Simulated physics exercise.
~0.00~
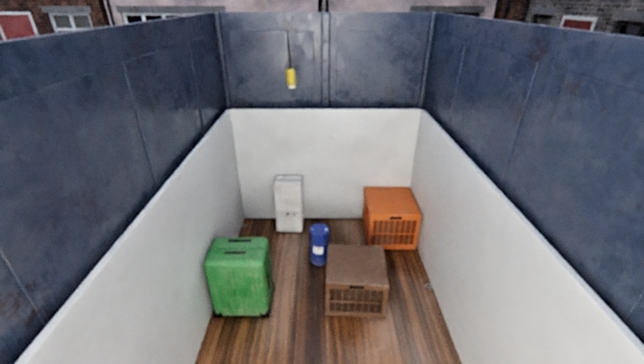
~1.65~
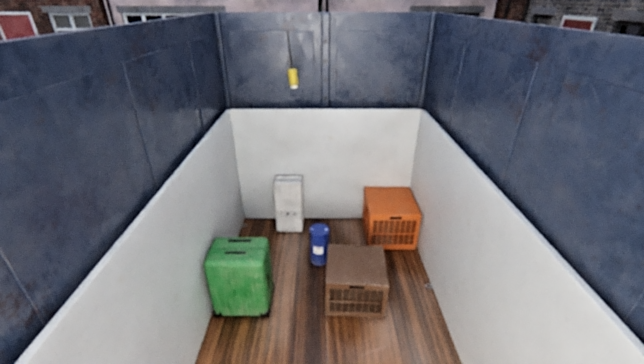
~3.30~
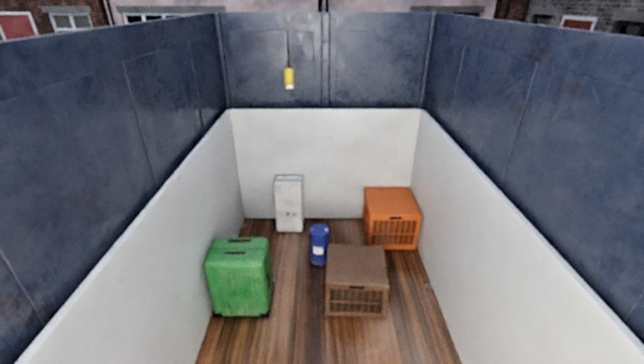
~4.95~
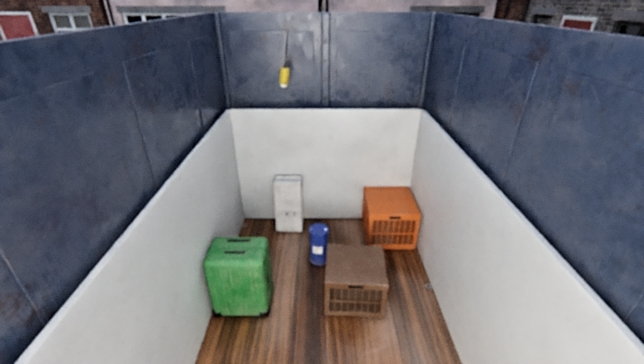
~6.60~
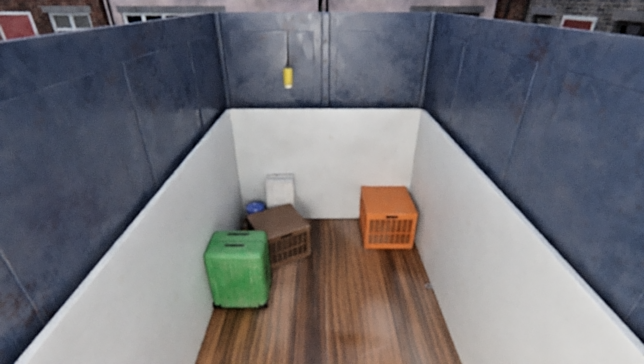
In a van's load bay, a brown chest and blue canister shift forward and left, ending near the white box, nothing toppled.
